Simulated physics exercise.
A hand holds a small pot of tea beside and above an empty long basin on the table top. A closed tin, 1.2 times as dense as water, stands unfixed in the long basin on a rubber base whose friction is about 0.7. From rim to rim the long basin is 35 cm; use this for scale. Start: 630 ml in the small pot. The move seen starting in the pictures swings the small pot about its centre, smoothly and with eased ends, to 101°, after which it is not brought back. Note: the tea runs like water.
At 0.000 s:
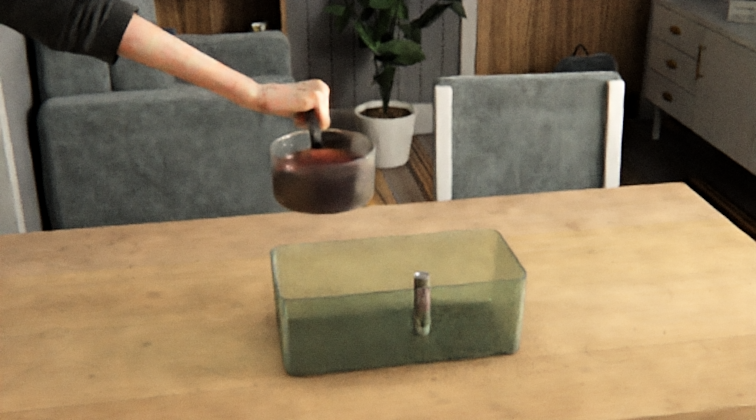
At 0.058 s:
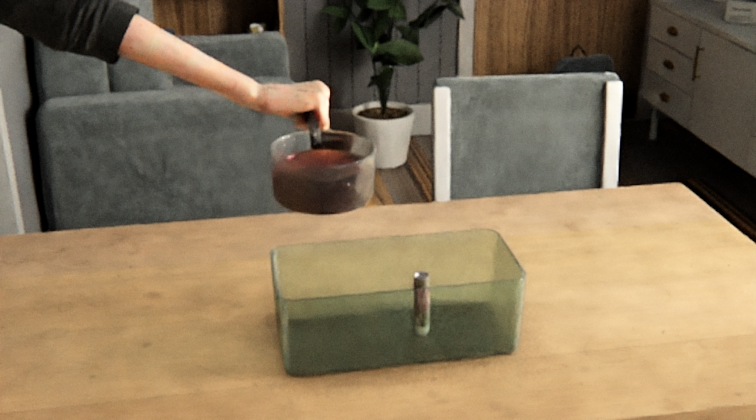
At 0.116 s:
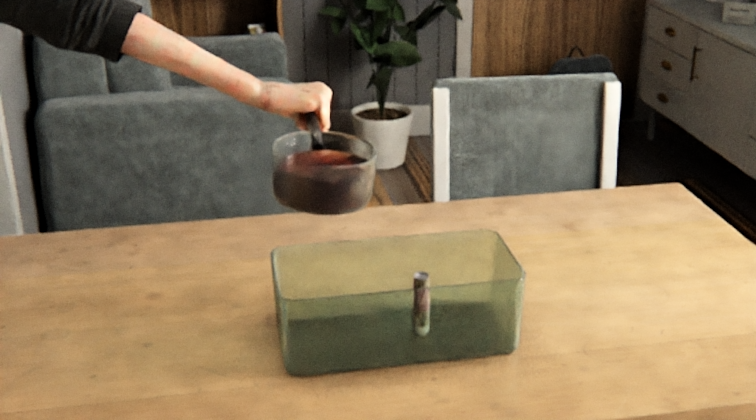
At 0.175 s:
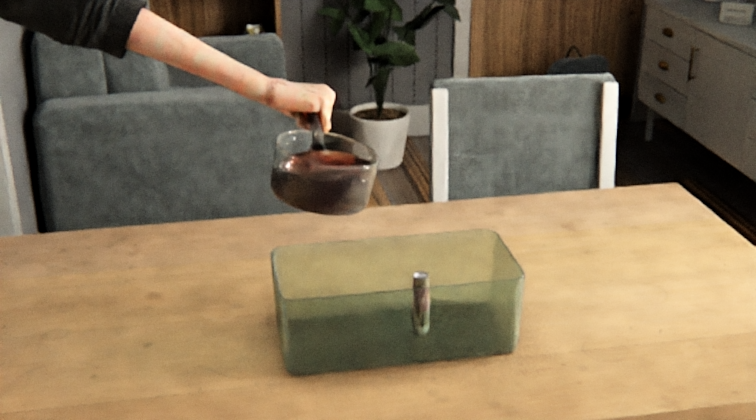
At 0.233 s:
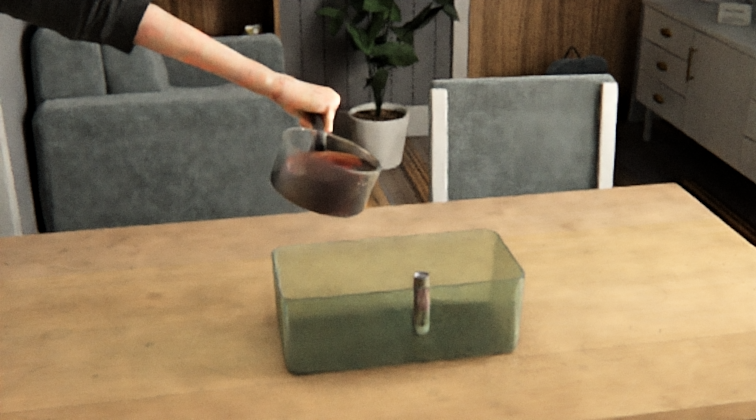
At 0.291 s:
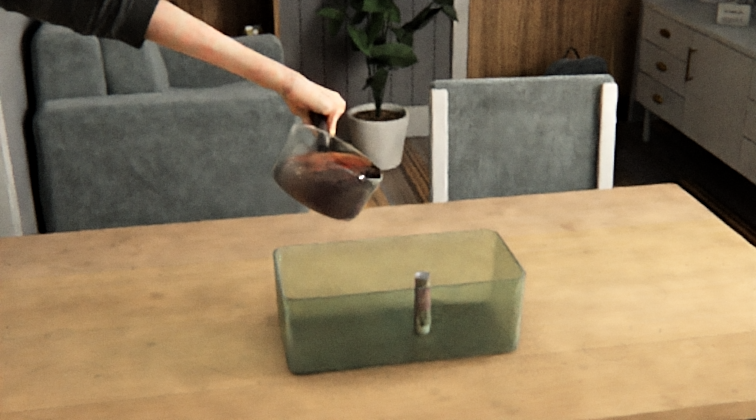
A hand holds a small pot of dark reddish liquid above a green basin, tilting it rightward.
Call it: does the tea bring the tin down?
Call: Brought down.
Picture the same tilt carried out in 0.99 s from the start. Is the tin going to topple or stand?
So the tin will tip over.
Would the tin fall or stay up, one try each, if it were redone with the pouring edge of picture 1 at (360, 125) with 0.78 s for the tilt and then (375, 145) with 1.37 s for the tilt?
The tin overturns the first time and stays vertical the second time.
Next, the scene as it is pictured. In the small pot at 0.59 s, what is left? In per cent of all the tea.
Close to 36 percent of the liquid remains at that time.
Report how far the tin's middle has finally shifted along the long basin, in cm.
Shift of tin centre: Approx. 7.0 cm.
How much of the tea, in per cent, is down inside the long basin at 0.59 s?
22 %, roughly.
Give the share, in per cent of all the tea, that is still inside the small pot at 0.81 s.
I'd estimate some 9 per cent.
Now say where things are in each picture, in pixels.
In the first frame, tilt 0°; pouring edge (374, 145); surface from (274, 167) to (371, 161); the long basin's rim runs from (275, 274) to (512, 253); the tin's top is at (422, 278).
In the second frame, tilt 1°; pouring edge (374, 147); surface from (274, 167) to (371, 161).
In the third frame, tilt 5°; pouring edge (376, 151); surface from (275, 168) to (372, 163).
In the fourth frame, tilt 12°; pouring edge (377, 157); surface from (275, 168) to (372, 164).
In the fifth frame, tilt 21°; pouring edge (379, 165); surface from (275, 168) to (375, 165).
In the sixth frame, tilt 31°; pouring edge (380, 174); surface from (274, 167) to (380, 167).
Then, 0.59 s in, the tilt is 87° and 35 per cent is still to pour; the tin stands where it began.
Then, 0.81 s in, the tilt is 101° and 9 per cent is still to pour; the tin stands 1 cm from where it began.
Then, 1.03 s in, the tilt is 101° and 1 per cent is still to pour; the tin leans 40°.
Then, 1.28 s in, the tilt is 101° and 0 per cent is still to pour; the tin lies on its side.
Finally, the tin lies on its side.
